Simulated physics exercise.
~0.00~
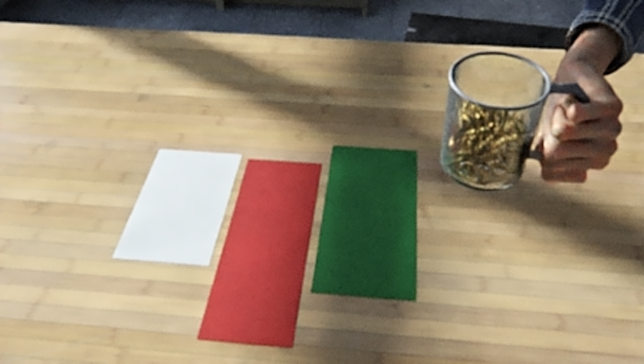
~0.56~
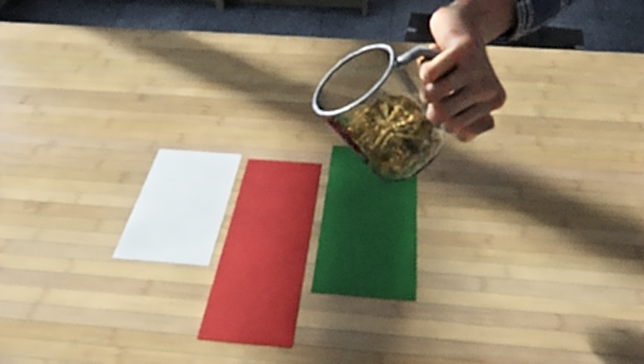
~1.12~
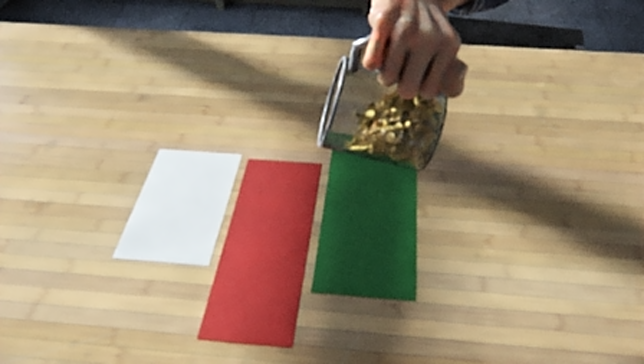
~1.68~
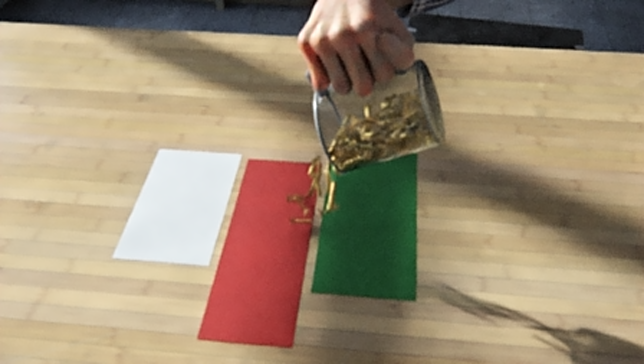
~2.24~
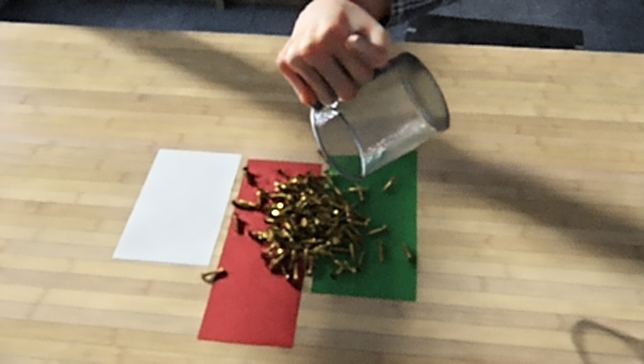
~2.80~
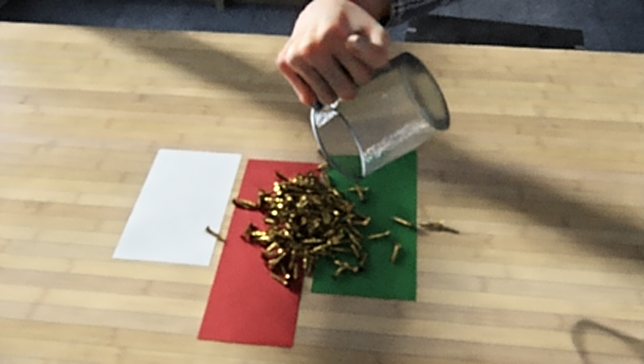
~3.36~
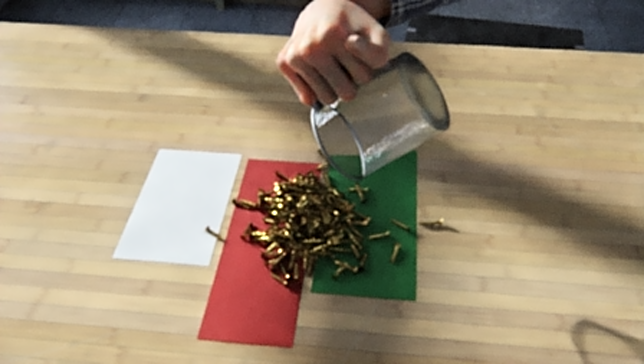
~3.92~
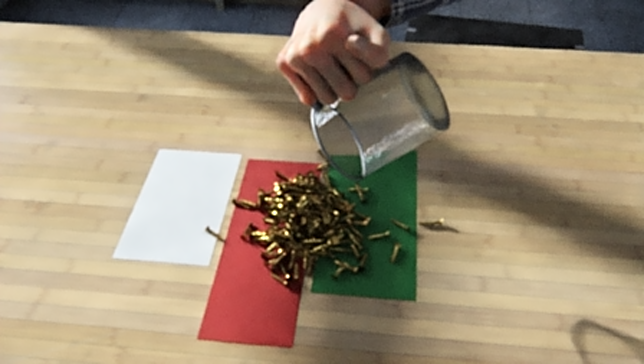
On a wooden table, a hand tips a clear cup, spilling brass-coloured screws mostly across red and green mats.
